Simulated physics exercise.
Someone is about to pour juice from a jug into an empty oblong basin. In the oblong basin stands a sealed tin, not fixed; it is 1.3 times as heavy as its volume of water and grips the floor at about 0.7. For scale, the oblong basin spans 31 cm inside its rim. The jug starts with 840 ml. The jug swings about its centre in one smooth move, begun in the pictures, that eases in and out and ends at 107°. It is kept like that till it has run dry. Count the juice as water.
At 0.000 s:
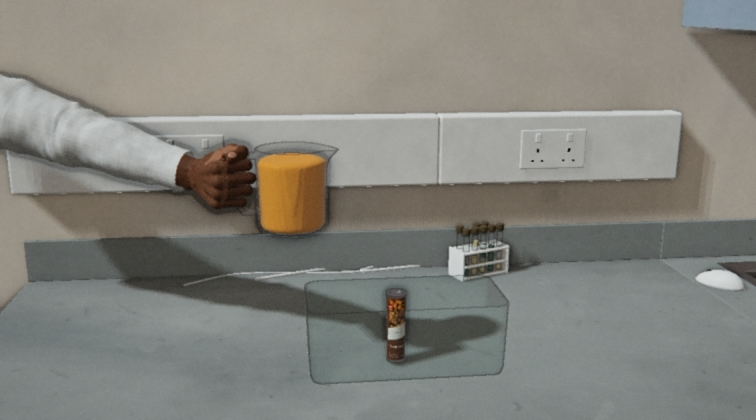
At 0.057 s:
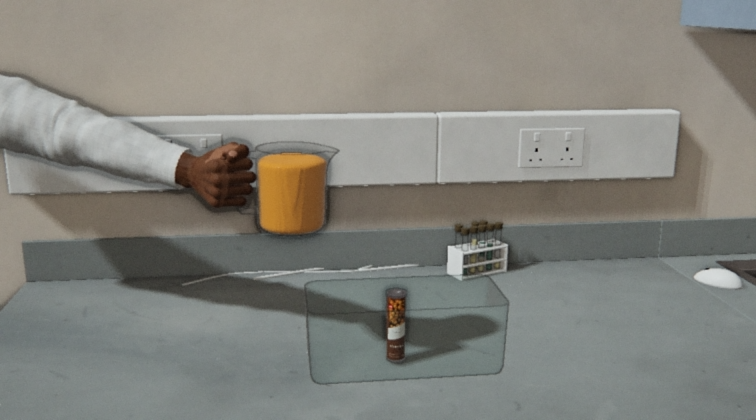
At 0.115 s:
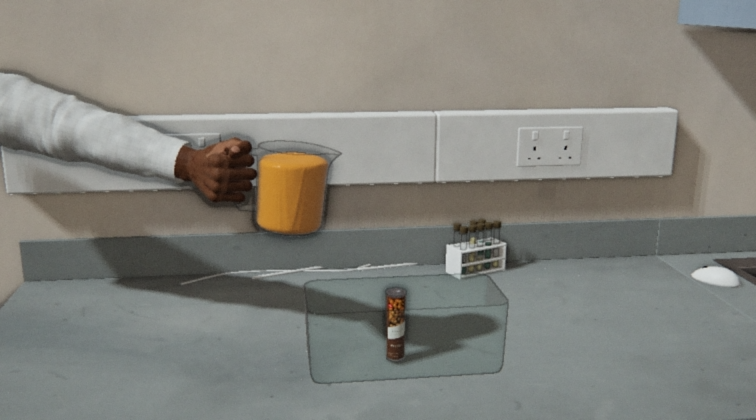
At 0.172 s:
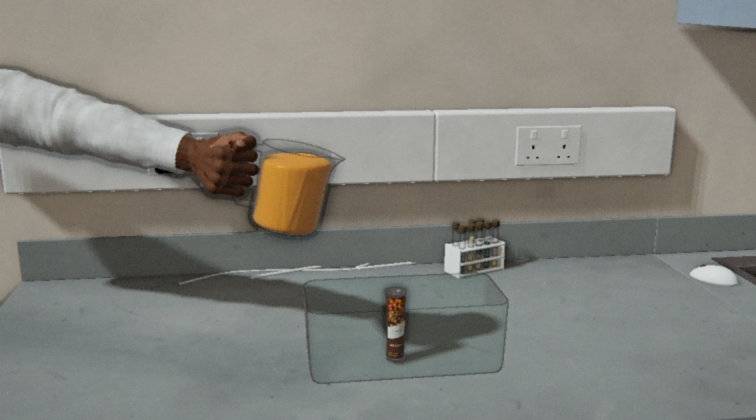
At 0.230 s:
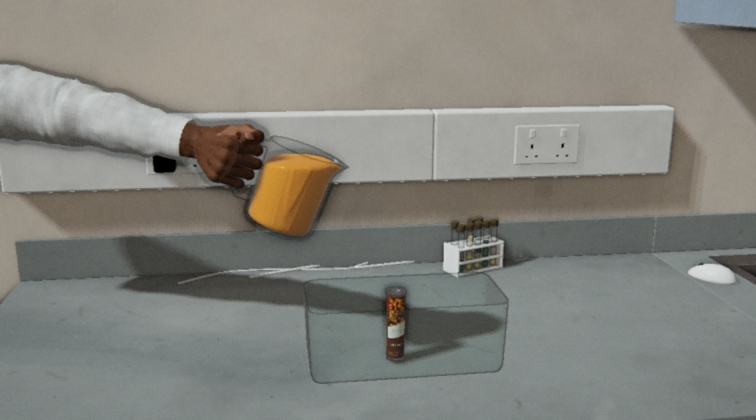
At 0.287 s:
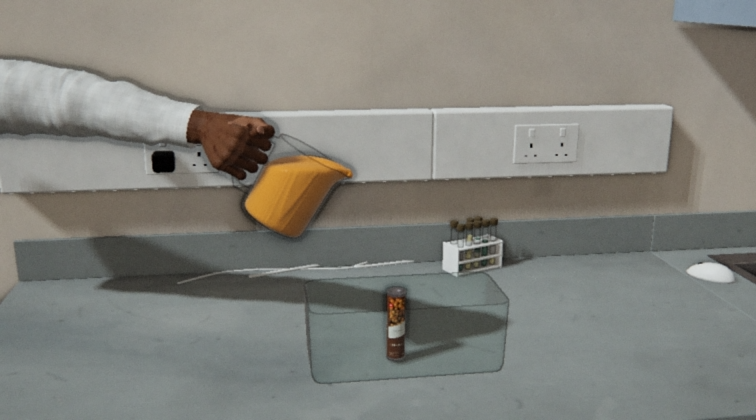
On a grey worktop, a hand tilts a jug of orange juice rightward above a clear basin.
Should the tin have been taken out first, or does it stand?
The tin topples.
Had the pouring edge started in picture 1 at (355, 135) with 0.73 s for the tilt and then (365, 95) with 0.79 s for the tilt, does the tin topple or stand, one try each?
First it topples; then it remains upright.
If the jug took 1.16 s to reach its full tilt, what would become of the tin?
The tin goes over.
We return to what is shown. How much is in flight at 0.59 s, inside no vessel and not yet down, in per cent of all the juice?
Some 28 per cent.
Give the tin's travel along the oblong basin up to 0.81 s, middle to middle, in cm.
Some 3 cm.
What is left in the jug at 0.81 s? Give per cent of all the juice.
Some 14 per cent.
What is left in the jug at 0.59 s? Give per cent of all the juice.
About 60 per cent.
Then, 0.59 s in, the tilt is 91° and 60 per cent is still to pour; the tin stands where it began.
Then, 0.81 s in, the tilt is 107° and 15 per cent is still to pour; the tin stands 3 cm from where it began.
Then, 1.04 s in, the tilt is 107° and 2 per cent is still to pour; the tin lies on its side.
Then, 1.29 s in, the tilt is 107° and 0 per cent is still to pour; the tin lies on its side.
Finally, the tin lies on its side.
